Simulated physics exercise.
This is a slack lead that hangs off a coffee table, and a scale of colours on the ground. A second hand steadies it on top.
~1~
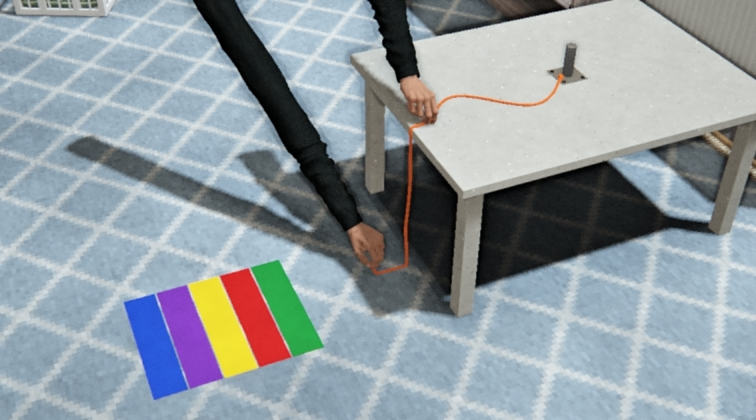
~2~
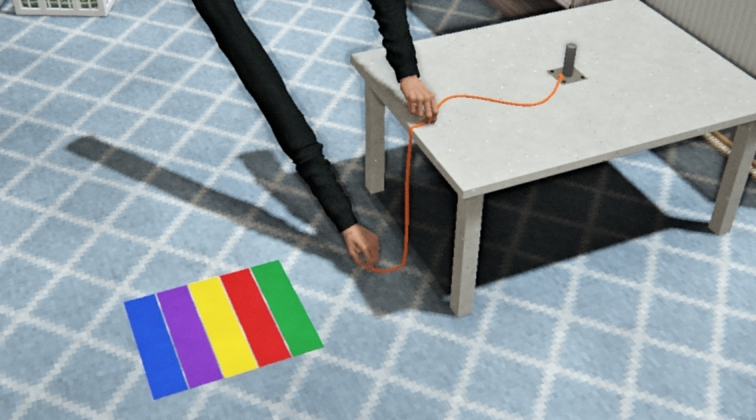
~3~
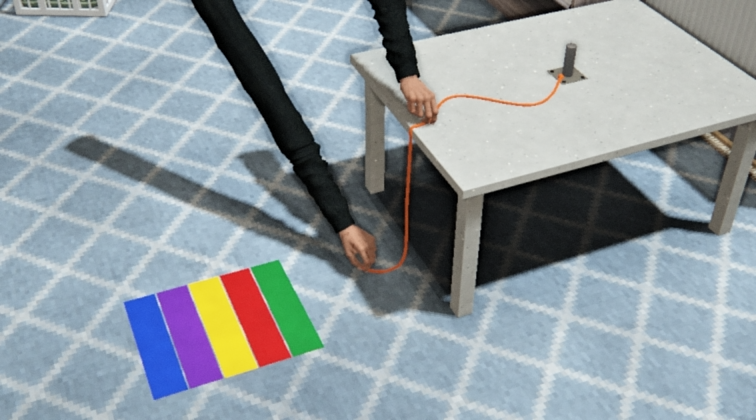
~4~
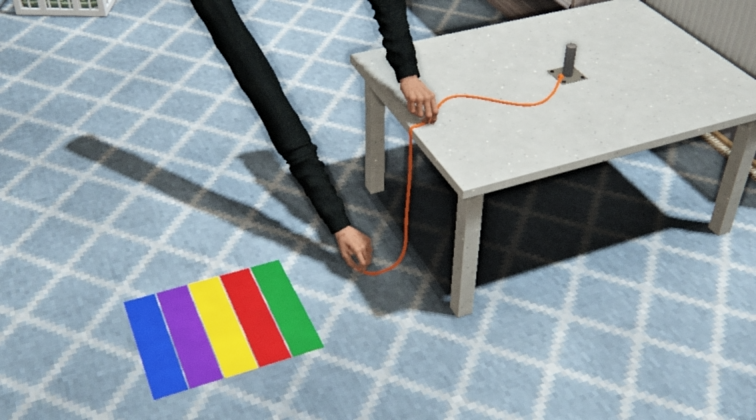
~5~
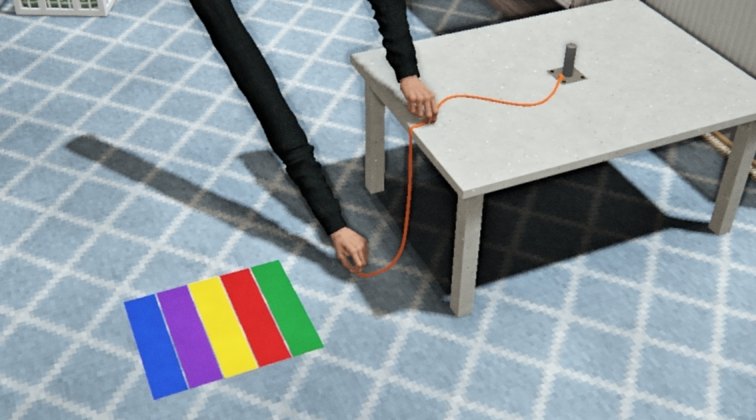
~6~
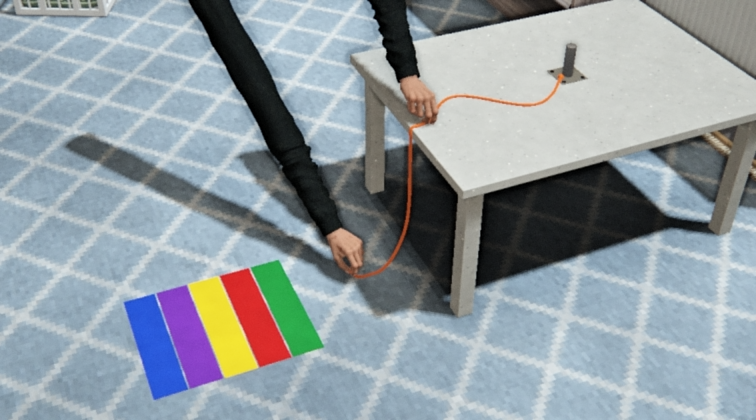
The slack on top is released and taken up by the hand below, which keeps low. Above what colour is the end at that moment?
The end stops over the yellow strip.
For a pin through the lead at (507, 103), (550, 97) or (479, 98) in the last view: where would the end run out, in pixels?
About (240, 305), (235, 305) and (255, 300).
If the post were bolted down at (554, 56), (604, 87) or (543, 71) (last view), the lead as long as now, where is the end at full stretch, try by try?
Near (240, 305), (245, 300) and (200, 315).
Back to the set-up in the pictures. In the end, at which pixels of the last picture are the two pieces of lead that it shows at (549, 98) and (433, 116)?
At (525, 88), then (403, 133).
Soon after, end near (284, 291); over green.
Then, end near (244, 303); over red.
At full stretch, end near (221, 309); over yellow. It gets as far as the yellow strip.
